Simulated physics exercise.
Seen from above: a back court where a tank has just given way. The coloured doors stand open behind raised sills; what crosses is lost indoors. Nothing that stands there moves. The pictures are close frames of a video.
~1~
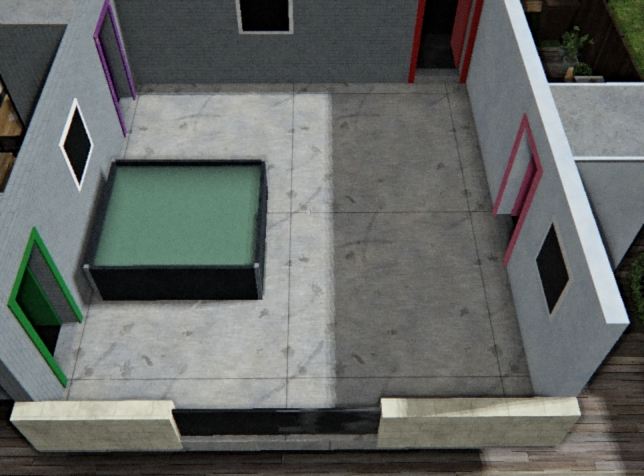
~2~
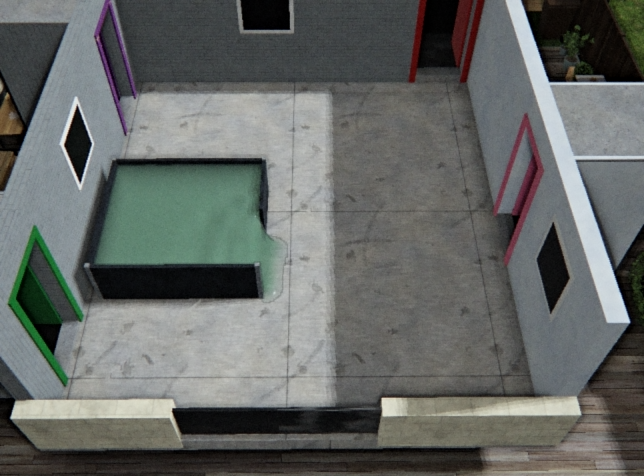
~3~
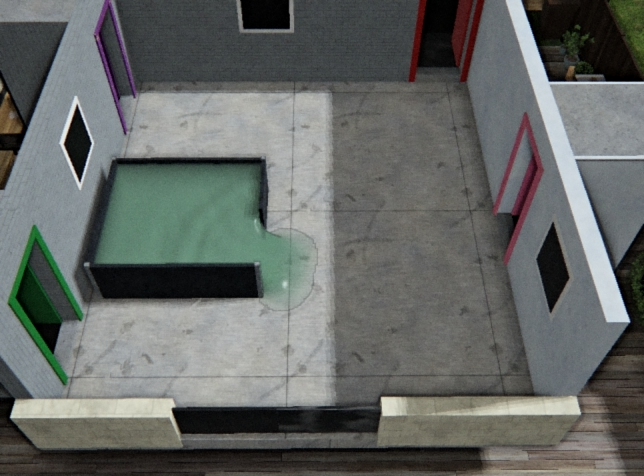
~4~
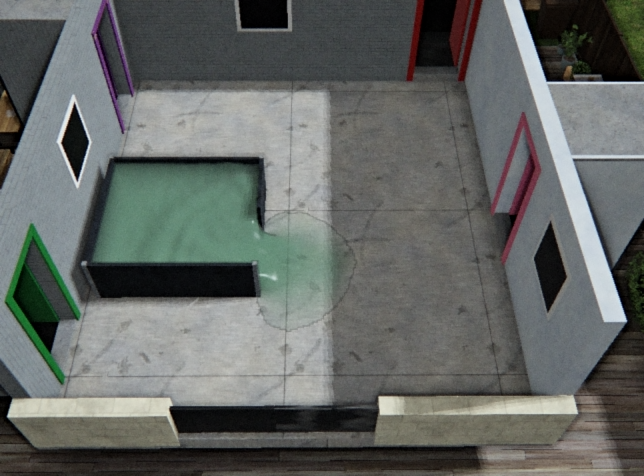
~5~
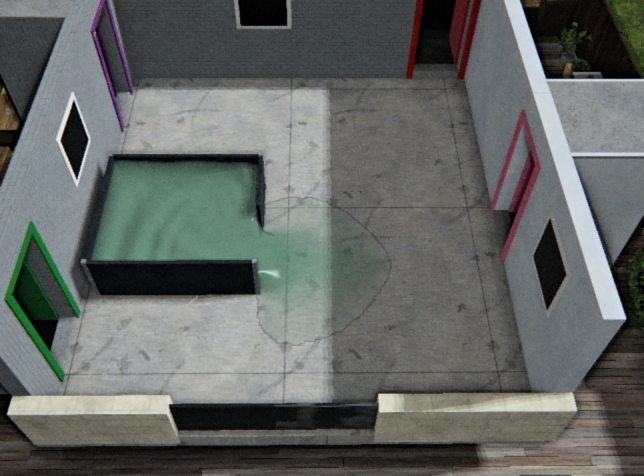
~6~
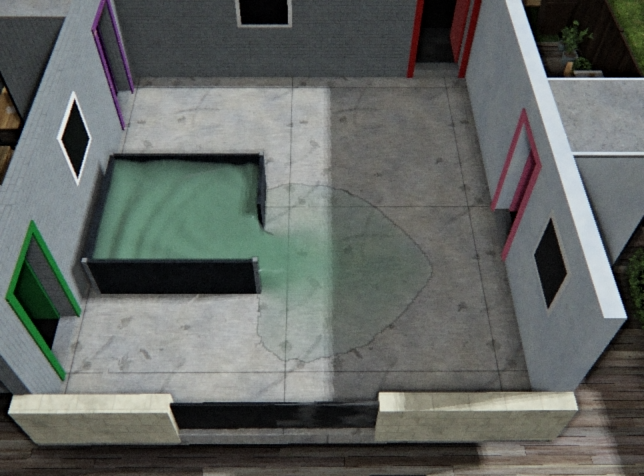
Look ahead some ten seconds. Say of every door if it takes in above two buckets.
The green door floods; the purple door holds within the limit; the red door holds within the limit; the pink door floods.
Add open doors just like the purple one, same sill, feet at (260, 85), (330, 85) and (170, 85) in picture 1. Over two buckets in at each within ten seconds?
In turn: Is under, stays under, stays under.
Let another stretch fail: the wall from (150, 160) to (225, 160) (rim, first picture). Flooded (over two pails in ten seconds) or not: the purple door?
Purple goes over.
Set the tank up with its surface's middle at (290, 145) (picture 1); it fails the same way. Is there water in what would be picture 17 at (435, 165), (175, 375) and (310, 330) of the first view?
In that order: Covered, no water, clear.
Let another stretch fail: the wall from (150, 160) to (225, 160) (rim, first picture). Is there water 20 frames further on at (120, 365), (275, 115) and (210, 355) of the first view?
As listed: No water, covered, clear.
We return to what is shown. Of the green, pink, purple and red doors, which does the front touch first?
That is the pink door.
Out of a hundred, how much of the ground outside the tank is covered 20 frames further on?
Roughly 45 per cent.
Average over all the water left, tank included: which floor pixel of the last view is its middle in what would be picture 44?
Near (334, 251).
A moment on, water covers 35 % of the floor; the green door not reached, the purple door not reached, the red door not reached, the pink door under two buckets in.
Next, water covers 40 % of the floor; the green door not reached, the purple door not reached, the red door not reached, the pink door over two buckets in.
Then, water covers 45 % of the floor; the green door not reached, the purple door not reached, the red door wet at the sill, nothing in, the pink door far over two buckets in.
Later, water covers 70 % of the floor; the green door not reached, the purple door not reached, the red door wet at the sill, nothing in, the pink door far over two buckets in.
In the end, water covers 95 % of the floor; the green door over two buckets in, the purple door under two buckets in, the red door wet at the sill, nothing in, the pink door far over two buckets in.
